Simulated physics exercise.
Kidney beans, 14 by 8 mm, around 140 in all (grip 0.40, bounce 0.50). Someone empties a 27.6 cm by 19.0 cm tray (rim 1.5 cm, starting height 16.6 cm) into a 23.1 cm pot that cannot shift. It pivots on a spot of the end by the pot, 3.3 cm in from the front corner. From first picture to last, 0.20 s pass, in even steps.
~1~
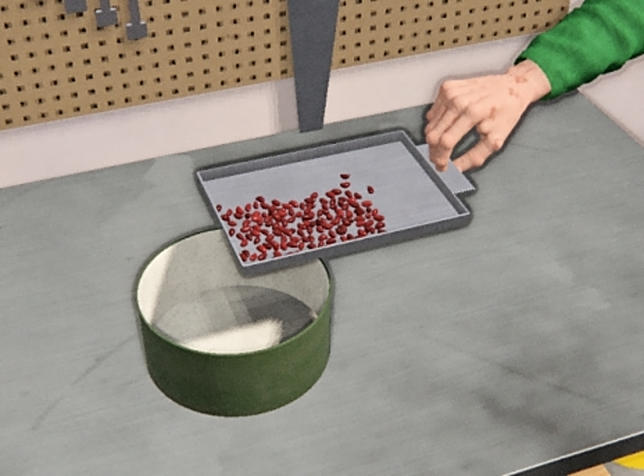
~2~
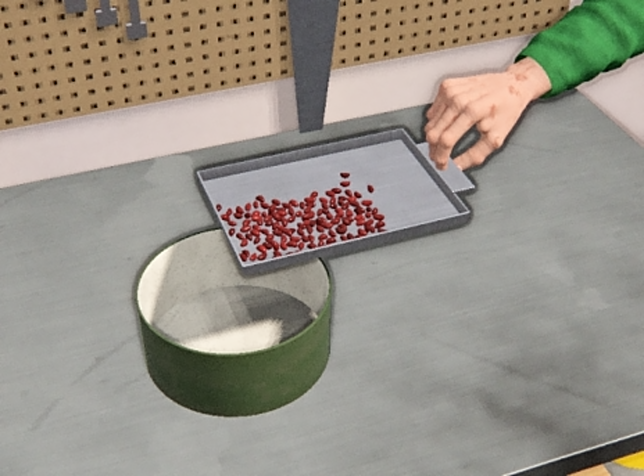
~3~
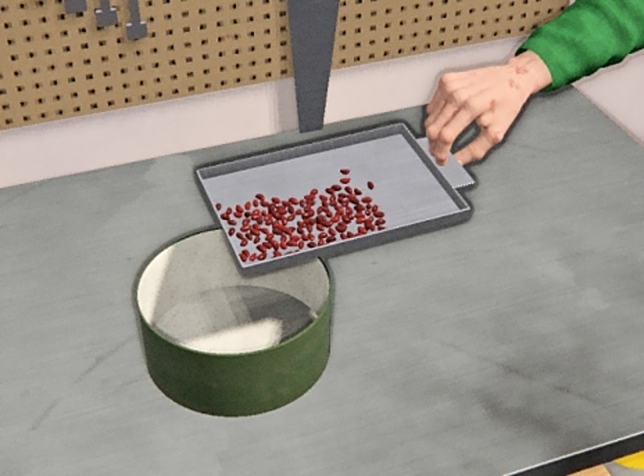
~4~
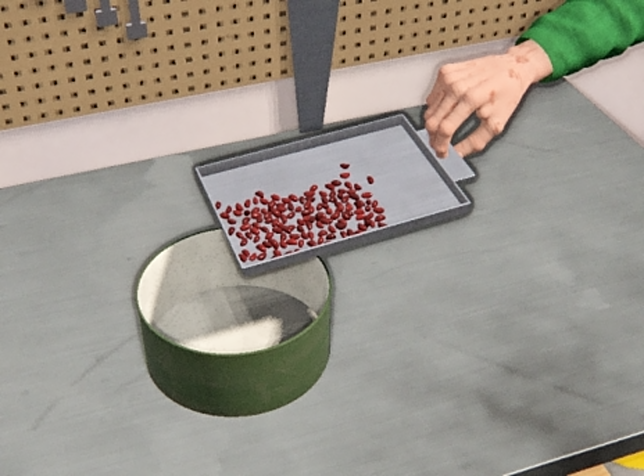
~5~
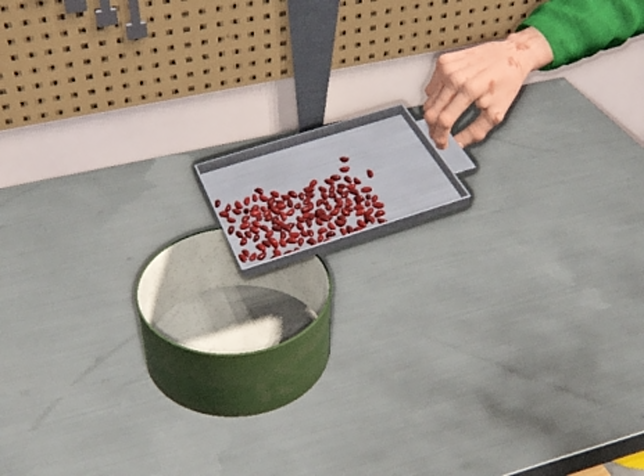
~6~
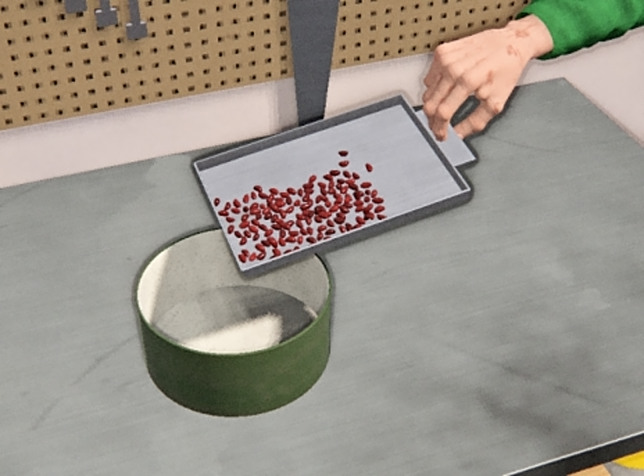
A hand in a green sleeve slowly raises the right end of a shallow grey tray, tilting it slightly down toward the left, while the camera stays still. The scene is a grey worktop seen from above at an angle, with a tan pegboard behind it. Red kidney beans lie on the tray, barely changing position, above the rim of an empty round green pot, pale inside, at left.
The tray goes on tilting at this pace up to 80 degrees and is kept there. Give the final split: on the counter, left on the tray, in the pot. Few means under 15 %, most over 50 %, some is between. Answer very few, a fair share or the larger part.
On the counter: Very few; left on the tray: Very few; in the pot: The larger part.
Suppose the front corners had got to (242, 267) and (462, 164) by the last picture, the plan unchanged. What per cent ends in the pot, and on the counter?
Pot 80, counter 0.
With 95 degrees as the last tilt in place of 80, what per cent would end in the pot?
It would be near 95 per cent.
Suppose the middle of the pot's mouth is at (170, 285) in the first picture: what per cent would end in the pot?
About 70 per cent.
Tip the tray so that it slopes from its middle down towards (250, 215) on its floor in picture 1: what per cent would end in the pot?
About 70 per cent.
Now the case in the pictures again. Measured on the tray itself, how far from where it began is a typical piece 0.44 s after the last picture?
About 2 cm.
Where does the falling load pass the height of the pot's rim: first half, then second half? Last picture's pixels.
At about (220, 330), then at (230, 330).
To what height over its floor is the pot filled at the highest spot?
Some 2.0 cm.
Then, 0.44 s after the last picture, tilt 44 degrees; the tray holds 100 %, the pot 0 %.
Then, 0.72 s after the last picture, tilt 66 degrees; the tray holds 100 %, the pot 0 %.
Then, 1.11 s after the last picture, tilt 80 degrees; the tray holds 45 %, the pot 40 %.
In the end, counter 0 %, tray 5 %, pot 95 %.
